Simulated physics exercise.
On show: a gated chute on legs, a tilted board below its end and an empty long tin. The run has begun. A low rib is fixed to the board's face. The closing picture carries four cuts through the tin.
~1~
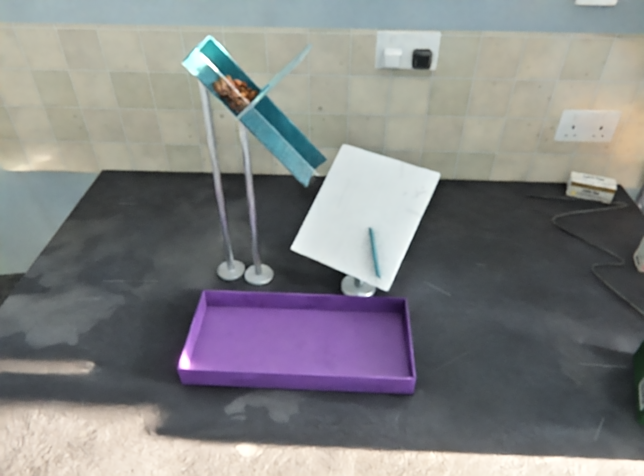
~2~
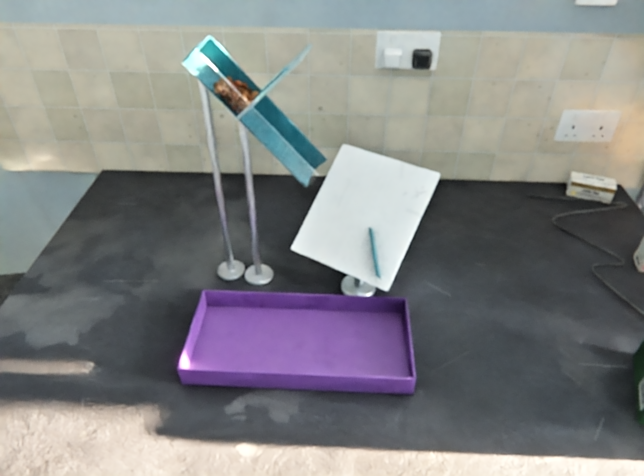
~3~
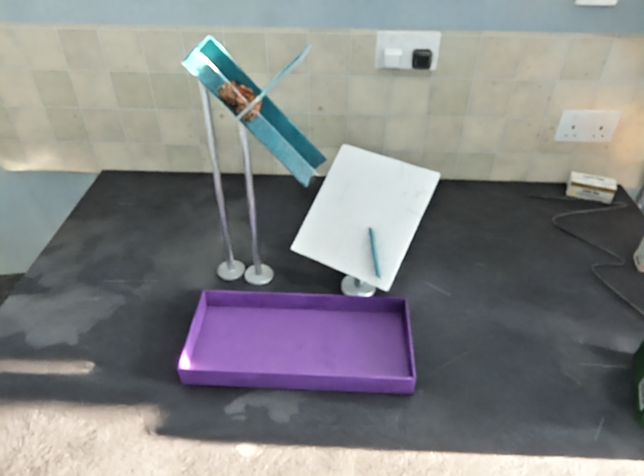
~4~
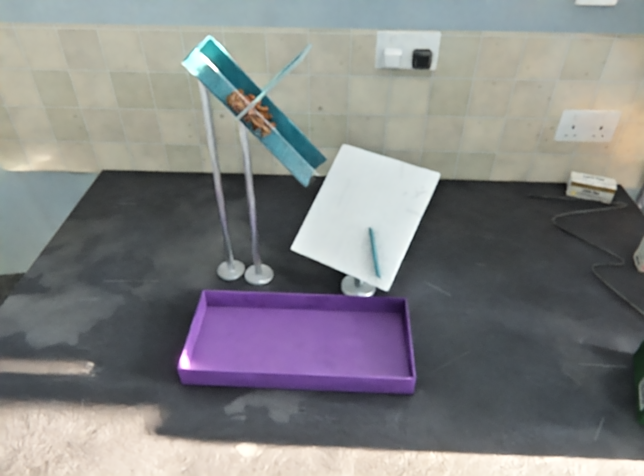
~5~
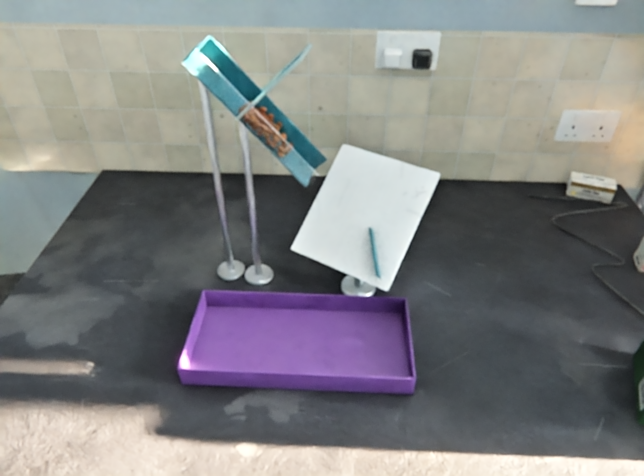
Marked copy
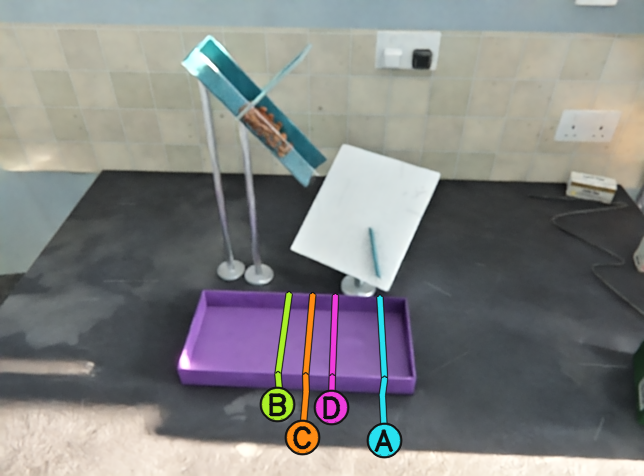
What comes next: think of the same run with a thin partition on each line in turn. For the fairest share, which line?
D works best here.
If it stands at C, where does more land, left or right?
Right.
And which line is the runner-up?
Line C.
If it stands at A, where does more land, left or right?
The left side.
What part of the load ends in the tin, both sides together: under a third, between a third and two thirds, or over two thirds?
It is over two thirds.
On the marked copy, line A crosses the front rim at (384, 377); line B crosses the front rim at (278, 373); line C crosses the front rim at (305, 374); line D crosses the front rim at (332, 375).
If A is chosen, of what is caught, all on the left of the divider, none on the right.
If B is chosen, of what is caught, none on the left of the divider, all on the right.
If C is chosen, of what is caught, about a quarter on the left of the divider, most on the right.
If D is chosen, of what is caught, about half on the left of the divider, about half on the right.
